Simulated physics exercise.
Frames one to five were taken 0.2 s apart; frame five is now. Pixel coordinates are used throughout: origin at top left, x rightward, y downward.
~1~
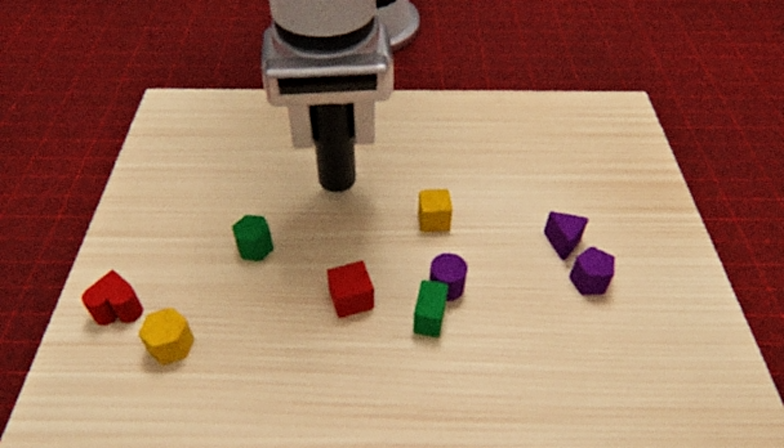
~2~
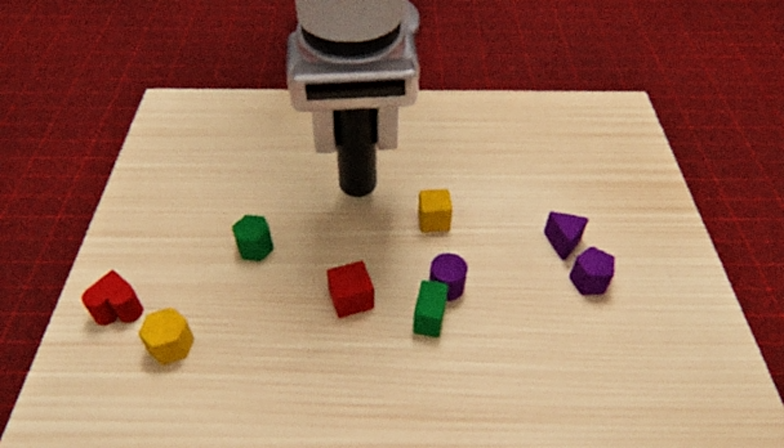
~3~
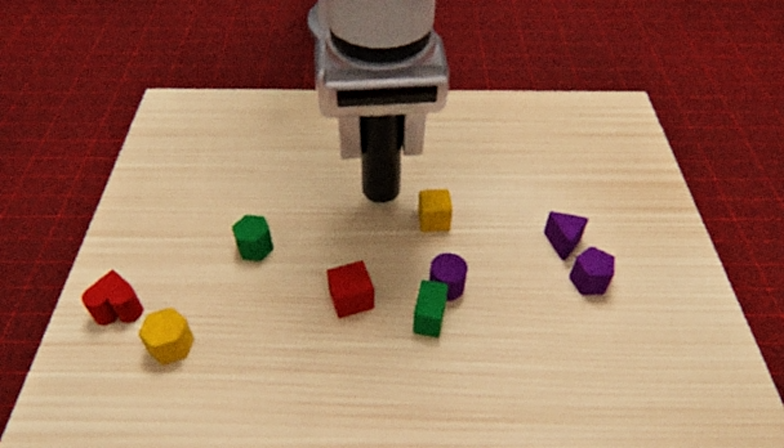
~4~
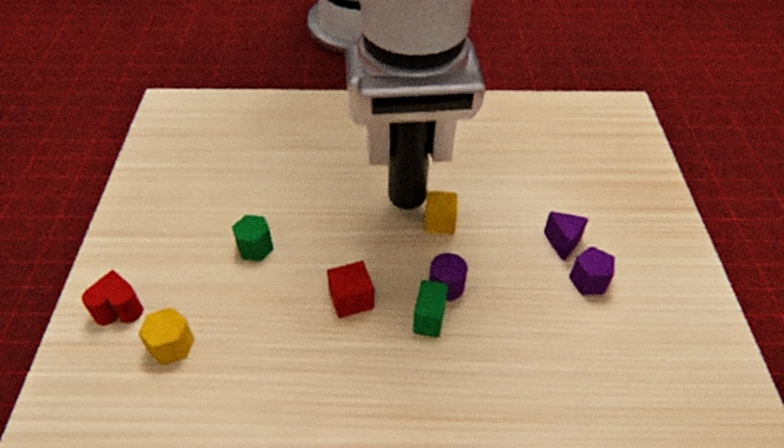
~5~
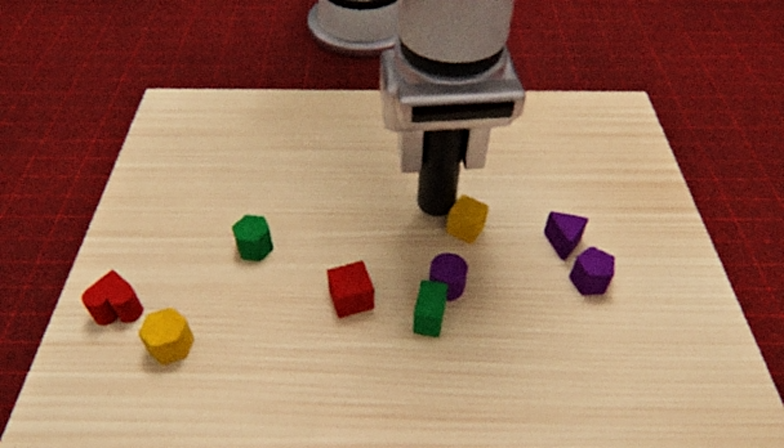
A robot arm with a black rod moved steadily right across a wooden board scattered with colored blocks, then nudged the yellow square block a little to the right, turning it slightly.
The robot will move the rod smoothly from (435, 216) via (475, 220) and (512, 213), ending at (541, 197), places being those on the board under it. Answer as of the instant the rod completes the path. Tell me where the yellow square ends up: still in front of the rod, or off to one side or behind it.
When the path ends, it will lie beside or behind the rod.
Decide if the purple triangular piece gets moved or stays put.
It sits in its place.
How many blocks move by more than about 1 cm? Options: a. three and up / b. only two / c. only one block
That would be c.
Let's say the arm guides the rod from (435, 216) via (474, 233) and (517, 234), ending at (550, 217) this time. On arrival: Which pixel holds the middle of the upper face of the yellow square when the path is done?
At pixel (552, 236).
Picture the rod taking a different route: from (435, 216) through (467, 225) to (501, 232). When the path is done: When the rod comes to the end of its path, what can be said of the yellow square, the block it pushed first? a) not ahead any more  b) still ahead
b: Still ahead.
On the path given first. One third of the way, rod at (478, 207); yellow square at (508, 219), turned 20° clockwise.
Two thirds of the way, rod at (516, 199); yellow square at (521, 222), turned 45° clockwise.
At the end, rod at (545, 183); yellow square at (521, 222), turned 45° clockwise; purple triangular piece not moved.
